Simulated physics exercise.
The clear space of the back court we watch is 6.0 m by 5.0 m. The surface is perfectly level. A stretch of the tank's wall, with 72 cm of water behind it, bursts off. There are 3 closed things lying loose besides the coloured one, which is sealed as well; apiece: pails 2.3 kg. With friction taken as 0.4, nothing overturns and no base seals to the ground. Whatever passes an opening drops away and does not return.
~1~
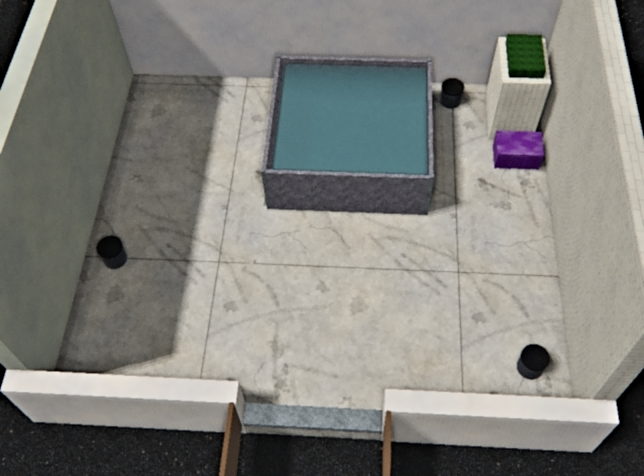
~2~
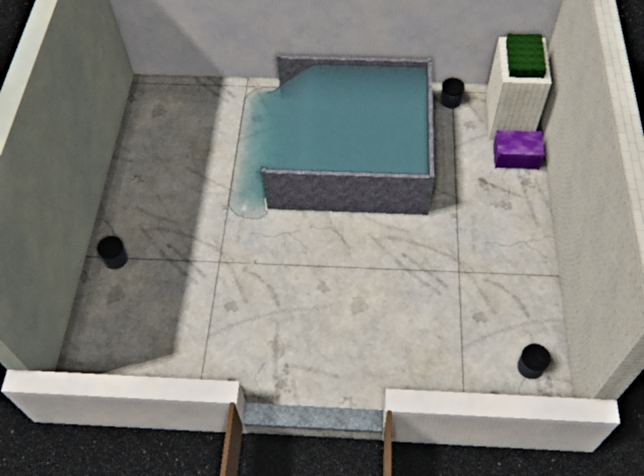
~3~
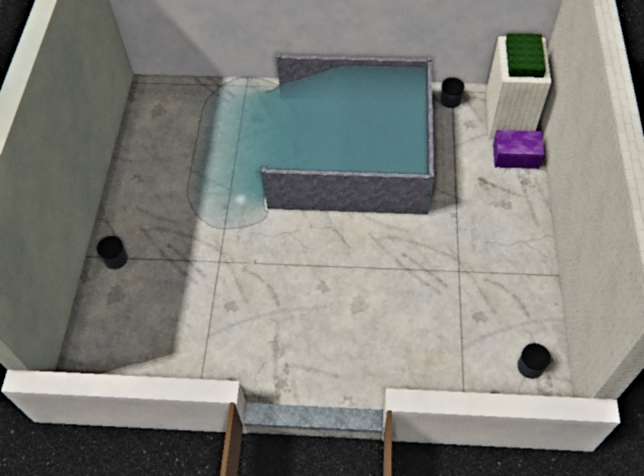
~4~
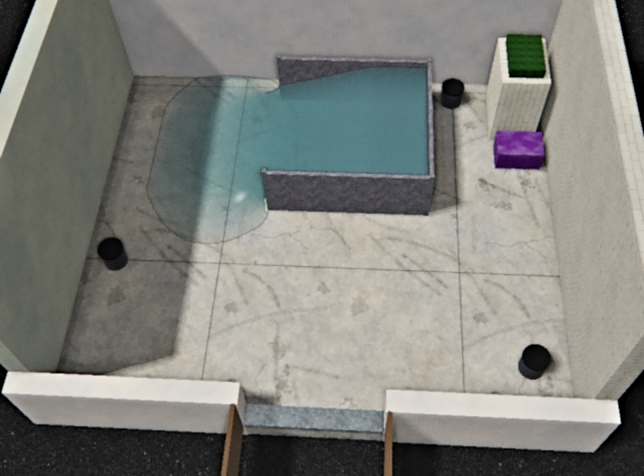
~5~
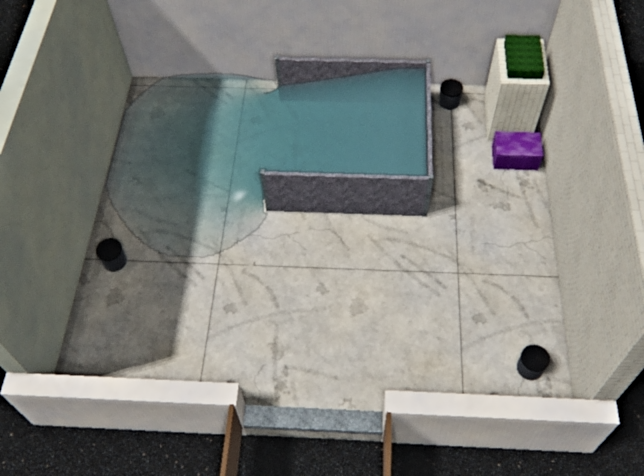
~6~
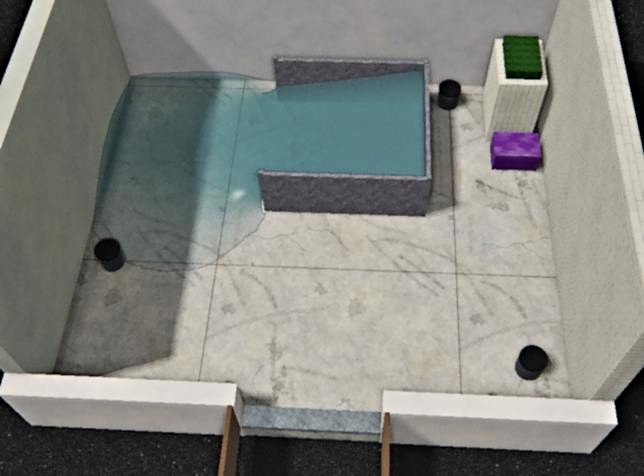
We see a walled court with a raised tank of water whose left side breaks open, and water spreads leftward across the floor to the left wall and around a dark canister, while the purple crate stays put.
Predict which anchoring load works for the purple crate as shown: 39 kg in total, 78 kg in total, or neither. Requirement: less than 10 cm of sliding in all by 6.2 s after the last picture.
Answer: 39 kg suffices.
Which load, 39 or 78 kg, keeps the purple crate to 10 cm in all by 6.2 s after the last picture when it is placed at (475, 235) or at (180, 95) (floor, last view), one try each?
Order kept: Light pick works, both picks fail.
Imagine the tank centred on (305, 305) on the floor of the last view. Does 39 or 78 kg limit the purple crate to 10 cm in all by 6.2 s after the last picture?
Then, put simply, the heavier one is needed.
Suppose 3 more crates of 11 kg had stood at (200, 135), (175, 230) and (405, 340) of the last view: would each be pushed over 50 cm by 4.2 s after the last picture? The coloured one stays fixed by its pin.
Beyond it, beyond it, beyond it.
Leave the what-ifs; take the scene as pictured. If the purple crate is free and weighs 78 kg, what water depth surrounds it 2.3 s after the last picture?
Roughly 0 cm.
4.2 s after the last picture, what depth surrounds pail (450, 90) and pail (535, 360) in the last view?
First roughly 2 cm, second roughly 13 cm.
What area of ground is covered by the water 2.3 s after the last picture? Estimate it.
About 17 m2 is covered.
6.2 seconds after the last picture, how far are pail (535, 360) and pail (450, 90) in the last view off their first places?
200 cm and 200 cm.
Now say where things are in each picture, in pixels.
The first picture shows the purple crate at (520, 143) rests on the ground; 3.9 m2 under water; 0 of 4 have shifted.
The second picture shows the purple crate at (520, 143) rests on the ground; 5.0 m2 under water; 0 of 4 have shifted.
The third picture shows the purple crate at (520, 142) rests on the ground; 6.6 m2 under water; 0 of 4 have shifted.
The fourth picture shows the purple crate at (520, 143), on the bottom; water covers 8.3 m2; 0 of 4 have shifted.
The fifth picture shows the purple crate at (519, 144), on the bottom; 9.9 m2 under water; 0 of 4 have shifted.
The sixth picture shows the purple crate at (517, 144) rests on the ground; water covers 10.8 m2; 0 of 4 have shifted.
Then, 0.6 s after the last picture the purple crate would be 0 cm from its start with 39 kg and 0 cm from its start with 78 kg; 0 cm of water round it then.
Then, 2.3 s after the last picture the purple crate would be 0 cm from its start with 39 kg and 0 cm from its start with 78 kg; 0 cm of water round it then.
Then, 4.2 s after the last picture the purple crate would be 0 cm from its start with 39 kg and 0 cm from its start with 78 kg; 5 cm of water round it then.
Then, 6.2 s after the last picture the purple crate would be 1 cm from its start with 39 kg and 0 cm from its start with 78 kg; 11 cm of water round it then.
